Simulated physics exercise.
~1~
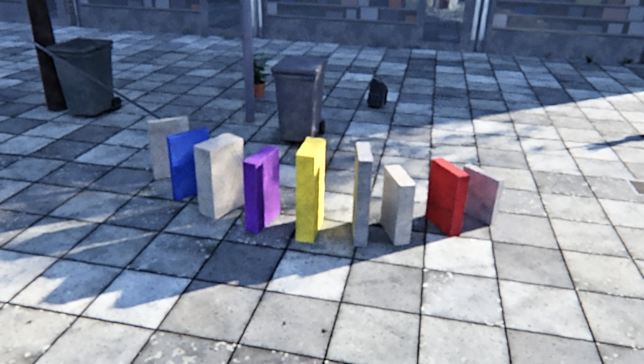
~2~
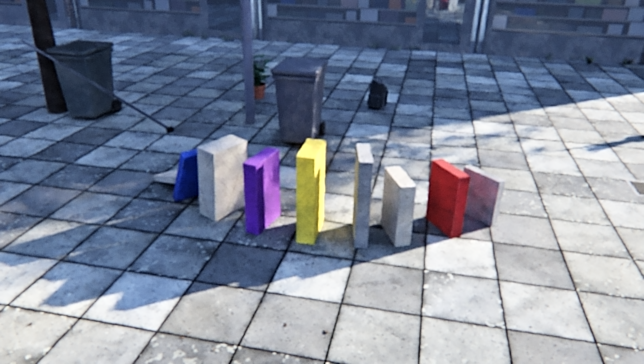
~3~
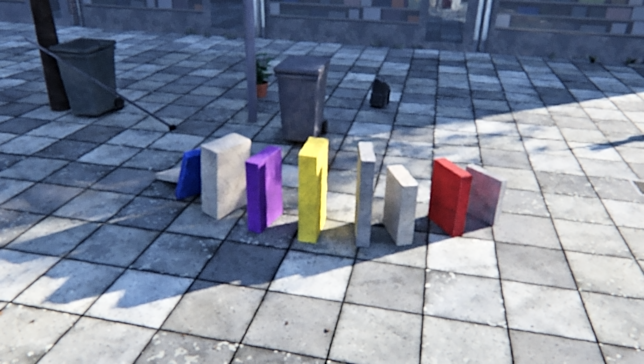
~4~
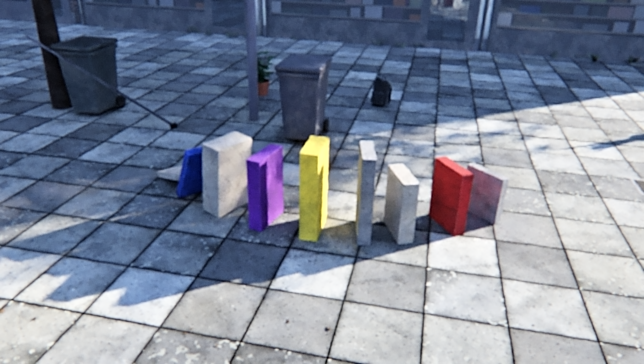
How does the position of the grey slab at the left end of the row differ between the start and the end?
At the start it stands upright on end, and by the end it is lying on its side.
